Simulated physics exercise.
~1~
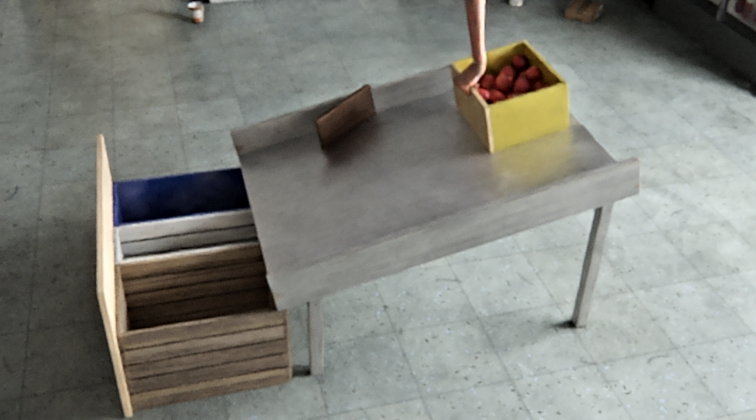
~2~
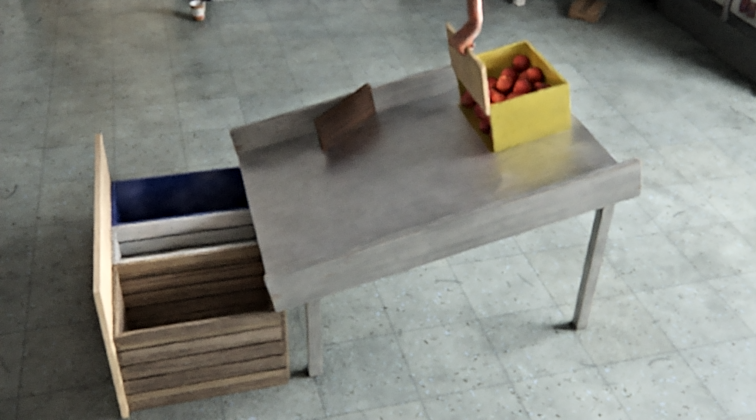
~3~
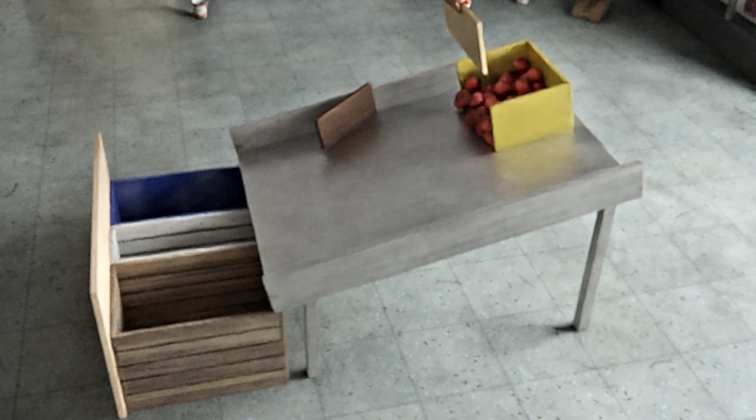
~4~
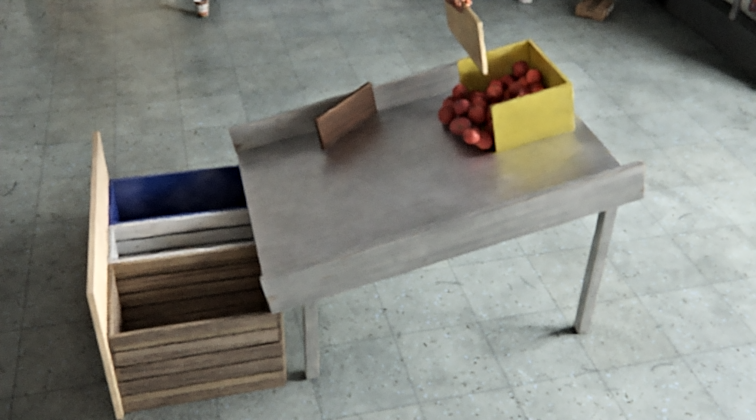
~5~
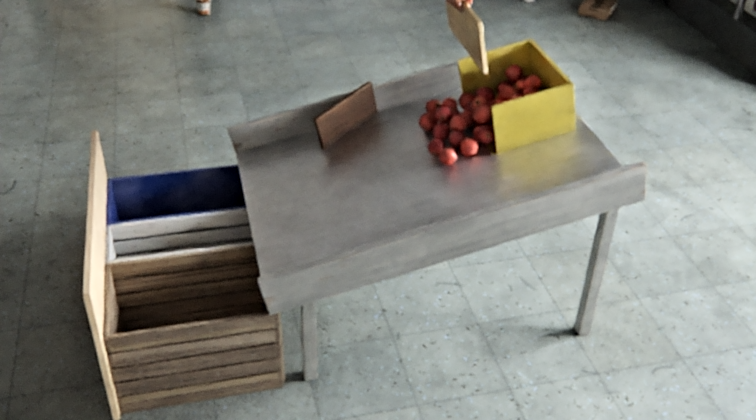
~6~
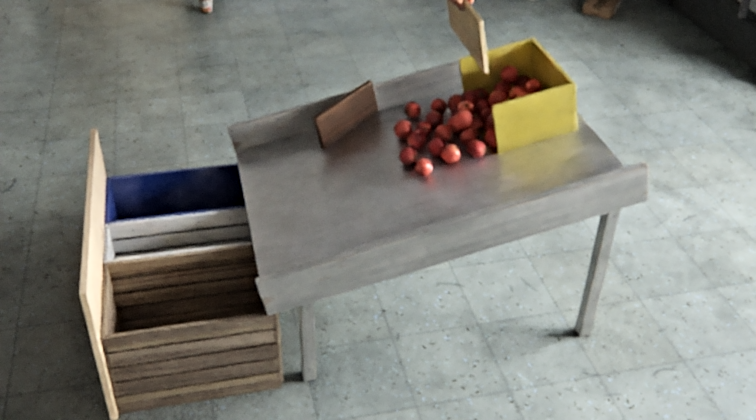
To begin with, a hand grips the side panel of a yellow box full of red tomatoes on a sloping metal table, with open bins at its left end. The hand lifts the panel up and clear, and the tomatoes roll out leftward, spreading across the upper table near a brown angled board.
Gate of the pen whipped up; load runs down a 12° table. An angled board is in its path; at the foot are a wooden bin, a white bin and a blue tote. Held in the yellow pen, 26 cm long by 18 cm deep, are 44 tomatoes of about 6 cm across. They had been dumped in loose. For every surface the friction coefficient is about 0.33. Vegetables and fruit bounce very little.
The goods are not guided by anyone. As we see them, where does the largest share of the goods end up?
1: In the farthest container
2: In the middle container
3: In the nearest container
Option 2: In the middle container.
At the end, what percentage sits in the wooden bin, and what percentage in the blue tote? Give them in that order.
I'd put it at about 20 percent, then about 5 percent.
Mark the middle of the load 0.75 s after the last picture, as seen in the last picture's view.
Estimated centre in the last picture: (349, 161).
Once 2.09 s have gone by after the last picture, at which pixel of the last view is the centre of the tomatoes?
(158, 303).
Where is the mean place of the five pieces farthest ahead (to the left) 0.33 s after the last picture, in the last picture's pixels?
Close to (318, 180).
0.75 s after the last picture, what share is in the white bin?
Roughly 5 percent.
Then, 0.33 s after the last picture, 11 still in the yellow pen and 33 on the slope.
Then, 0.75 s after the last picture, 1 in the wooden bin, 3 in the white bin, 1 in the blue tote, 36 on the slope and 3 in the air.
Then, 1.34 s after the last picture, 6 in the wooden bin, 18 in the white bin, 1 in the blue tote, 14 on the slope and 5 in the air.
Outcome (2.09 s after the last picture), 9 in the wooden bin, 33 in the white bin and 2 in the blue tote.
